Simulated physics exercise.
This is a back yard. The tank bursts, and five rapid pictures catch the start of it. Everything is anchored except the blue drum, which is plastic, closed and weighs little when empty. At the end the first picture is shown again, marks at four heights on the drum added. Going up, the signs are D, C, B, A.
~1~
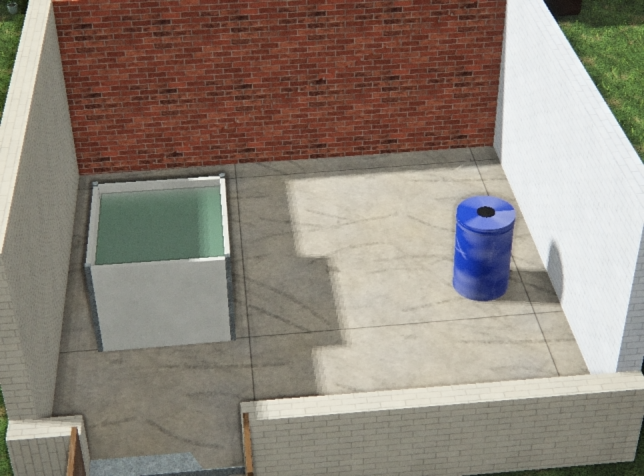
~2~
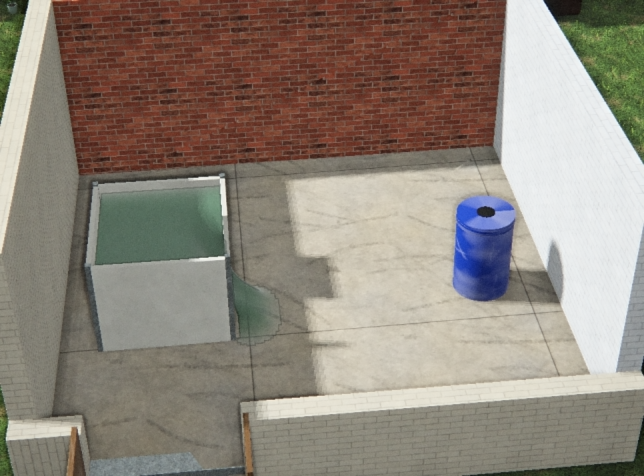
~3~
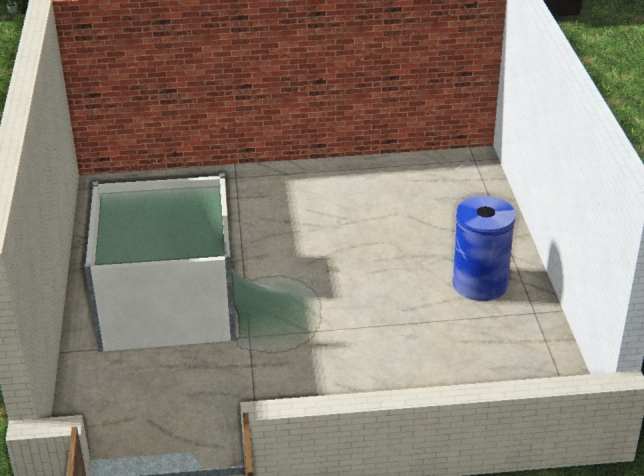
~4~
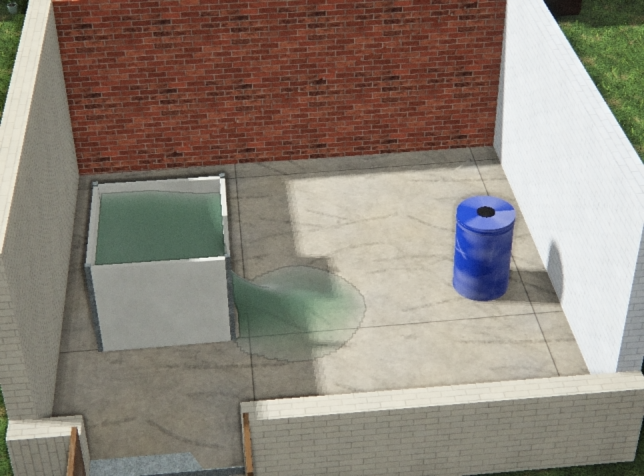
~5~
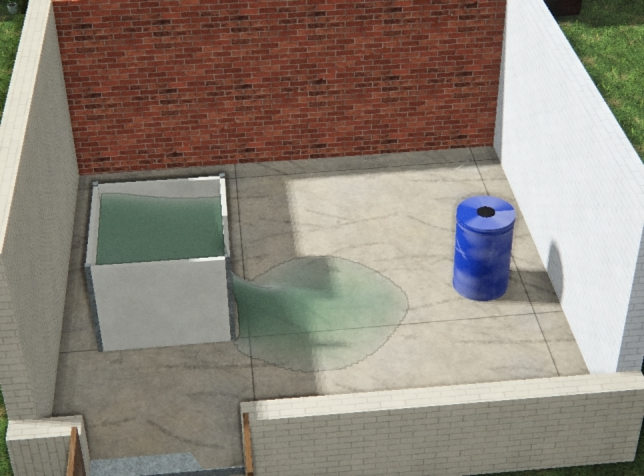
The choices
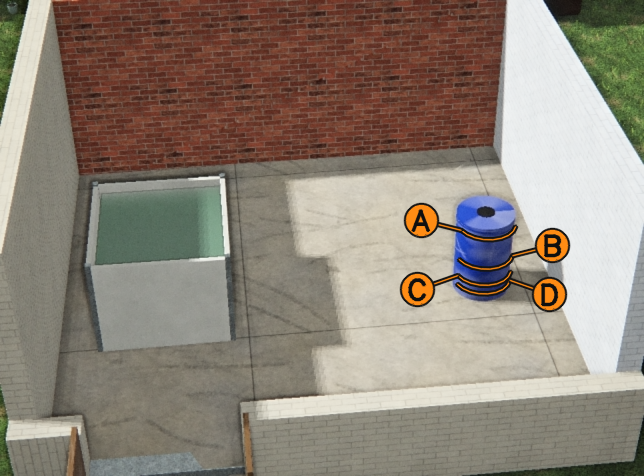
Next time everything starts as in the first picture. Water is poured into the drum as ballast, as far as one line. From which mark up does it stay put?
I would pick level B.
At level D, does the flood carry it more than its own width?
Yes, it does.
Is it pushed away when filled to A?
No, that is safe.
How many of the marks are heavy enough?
Two of them.
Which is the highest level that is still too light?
C.
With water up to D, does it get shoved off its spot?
Yes, it does.
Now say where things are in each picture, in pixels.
Lid of the blue drum at (487, 212); tank full, its middle at (159, 226); open gate at (162, 413), in the first frame.
In the second frame, 2 % of the ground wet, in view closest to the drum at (271, 305).
In the third frame, 4 % of the ground wet, in view closest to the drum at (306, 293).
In the fourth frame, 7 % of the ground wet, in view closest to the drum at (356, 302).
Lid of the blue drum at (487, 212); 10 % of the ground wet, in view closest to the drum at (399, 298), in the fifth frame.
On the marked copy, A at (492, 239); B at (490, 269); C at (488, 285); D at (487, 293); from the bottom up D, C, B, A.
With A, it does not move.
With B, it does not move.
With C, it is pushed about its own width away.
With D, it is pushed about twice its own width away.
